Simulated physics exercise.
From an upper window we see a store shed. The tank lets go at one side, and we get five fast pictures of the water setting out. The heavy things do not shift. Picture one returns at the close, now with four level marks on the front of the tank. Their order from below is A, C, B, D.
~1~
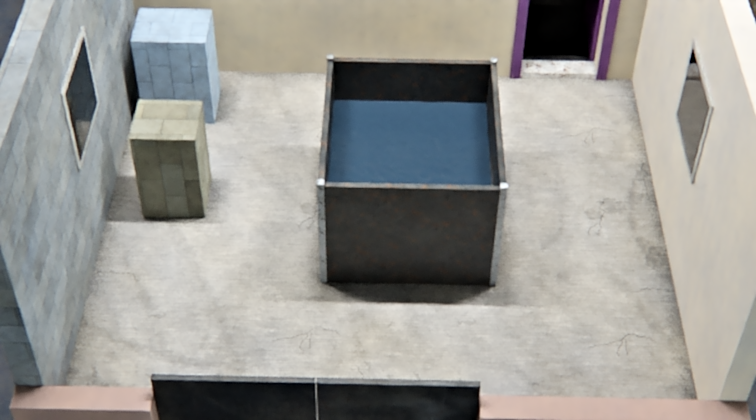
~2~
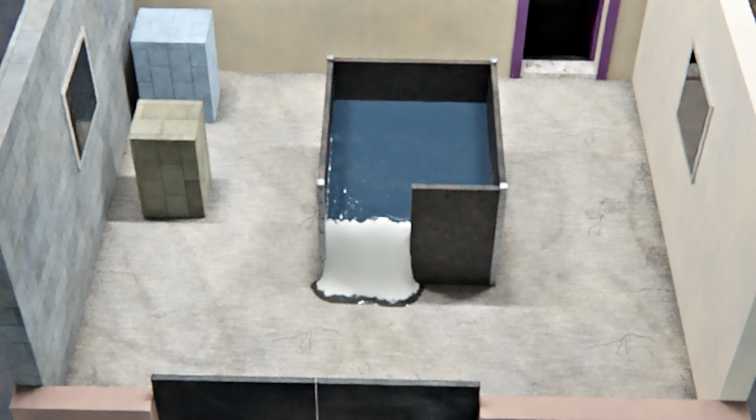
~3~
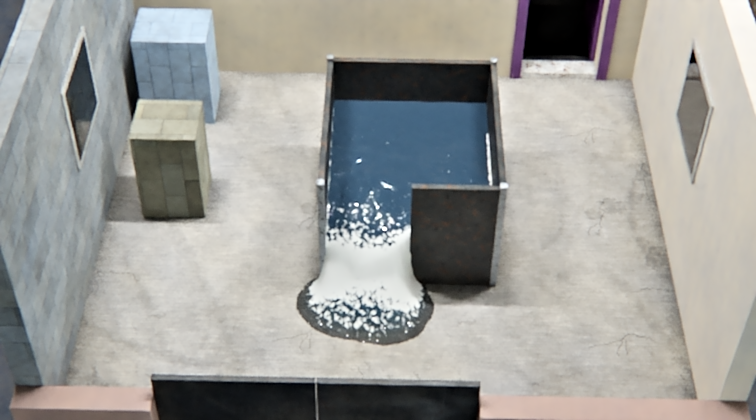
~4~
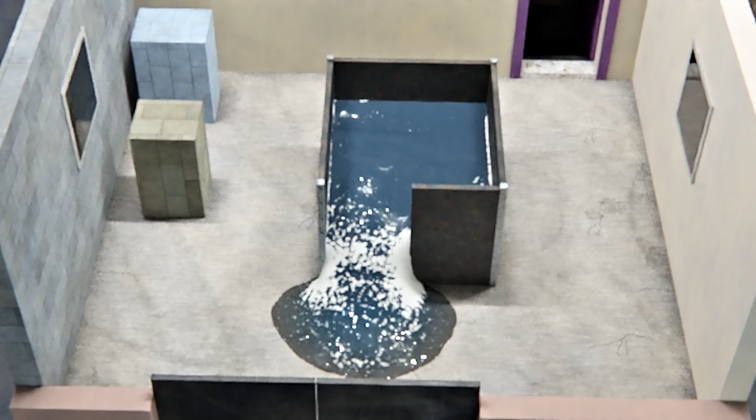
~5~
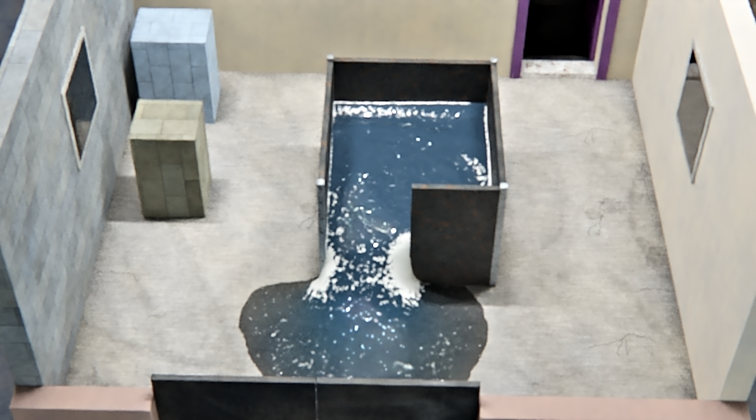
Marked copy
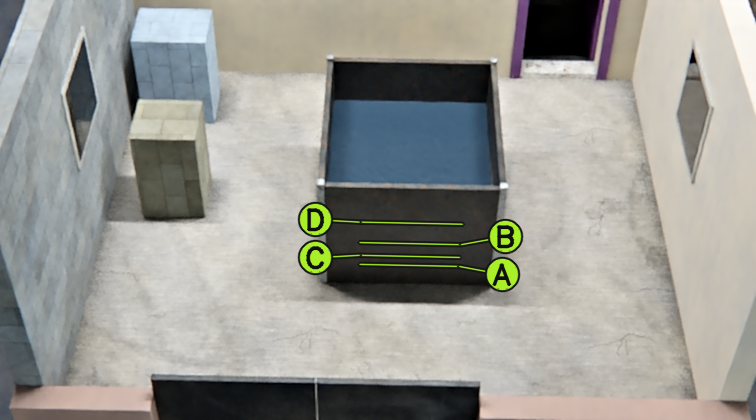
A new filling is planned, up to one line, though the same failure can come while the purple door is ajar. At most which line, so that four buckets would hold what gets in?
Level B.
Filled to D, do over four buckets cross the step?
Yes.
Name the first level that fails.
D.
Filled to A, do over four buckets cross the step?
No, not at all.
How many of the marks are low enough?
Three.
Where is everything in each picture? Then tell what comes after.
Water in the tank at rest, its middle at (411, 158); foot of the purple doorway at (558, 78); shut gate at (316, 388), in the first frame.
In the second frame, 1 % of the ground under water, visible out to (413, 290).
In the third frame, 3 % of the ground under water, visible out to (413, 329).
In the fourth frame, 6 % of the ground under water, visible out to (426, 348).
In the fifth frame, 12 % of the ground under water, visible out to (261, 345).
In lime, A at (409, 265); B at (410, 243); C at (409, 256); D at (411, 223); from the bottom up A, C, B, D.
If A is chosen, nothing gets over.
If B is chosen, a splash gets over, under a bucket.
If C is chosen, nothing gets over.
If D is chosen, about 10 bucketfuls get in.
